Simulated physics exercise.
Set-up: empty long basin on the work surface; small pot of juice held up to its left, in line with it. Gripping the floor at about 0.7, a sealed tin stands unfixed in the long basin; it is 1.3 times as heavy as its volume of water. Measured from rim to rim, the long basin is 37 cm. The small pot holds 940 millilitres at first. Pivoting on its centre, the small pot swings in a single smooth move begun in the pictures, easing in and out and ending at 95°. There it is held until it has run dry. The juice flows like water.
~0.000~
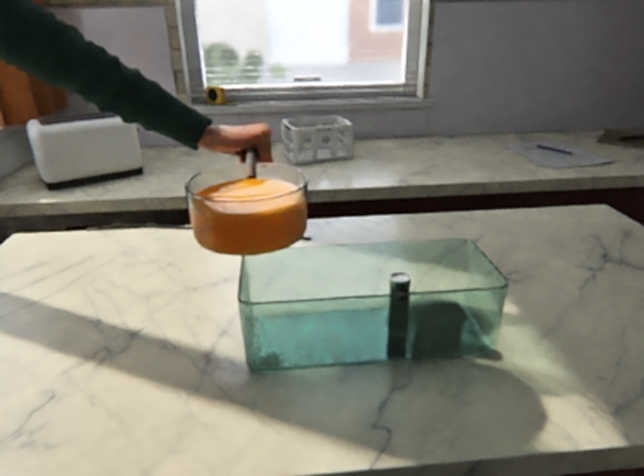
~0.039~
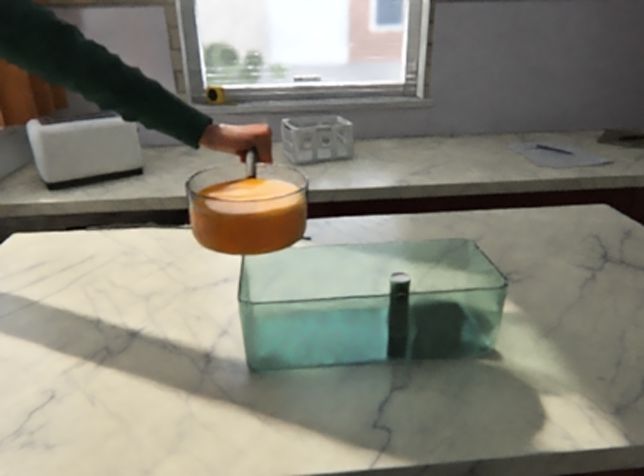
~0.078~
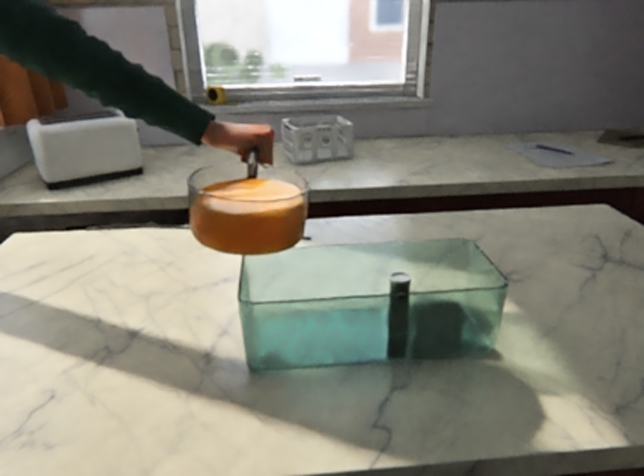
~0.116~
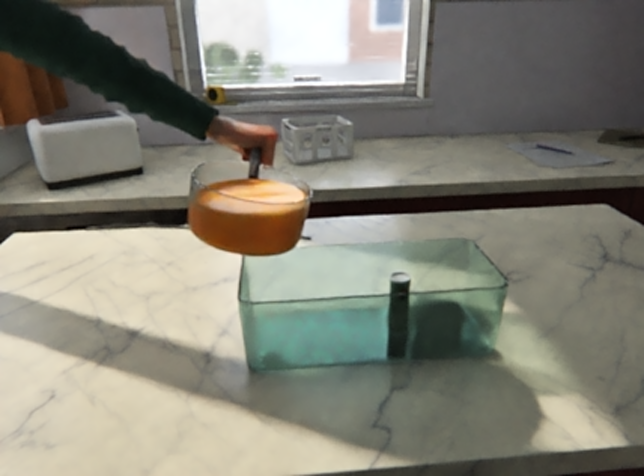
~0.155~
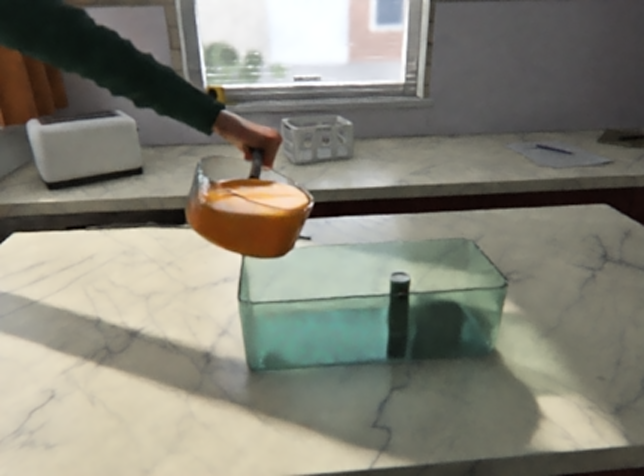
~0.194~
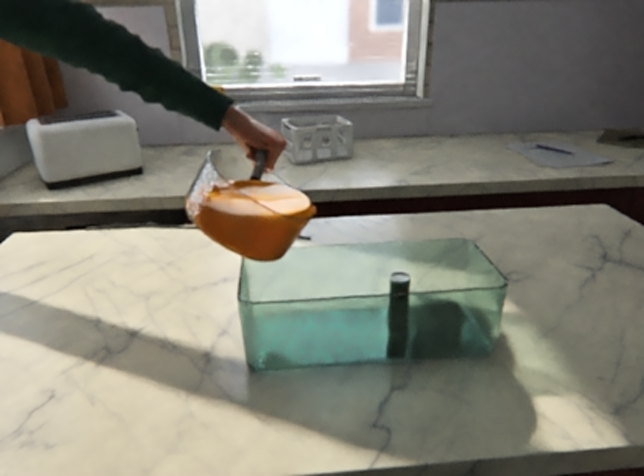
To begin with, a hand in a dark green sleeve holds a clear pot of orange juice level, up to the left of a greenish see-through basin with a dark tin on a marble worktop. The hand then tilts the pot rightward, slowly then faster, until juice reaches its lower rim.
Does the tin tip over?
No, it stays on its base.
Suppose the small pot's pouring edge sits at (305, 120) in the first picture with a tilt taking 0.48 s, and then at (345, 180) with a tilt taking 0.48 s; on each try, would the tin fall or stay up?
In the first try it remains standing; in the second it comes down.
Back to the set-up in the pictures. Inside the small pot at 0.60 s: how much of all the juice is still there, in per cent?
Close to 10 in a hundred.
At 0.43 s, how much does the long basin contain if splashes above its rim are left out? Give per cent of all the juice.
Around 38 percent.
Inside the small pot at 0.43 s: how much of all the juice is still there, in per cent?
30 %.
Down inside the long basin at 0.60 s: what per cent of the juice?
Some 86 percent.
After 0.43 s the tilt is 92° and 30 per cent is still to pour; the tin stands where it began.
After 0.60 s the tilt is 95° and 9 per cent is still to pour; the tin stands where it began.
After 0.78 s the tilt is 95° and 3 per cent is still to pour; the tin stands where it began.
After 0.98 s the tilt is 95° and 1 per cent is still to pour; the tin stands where it began.
In the end the tin stands where it began.
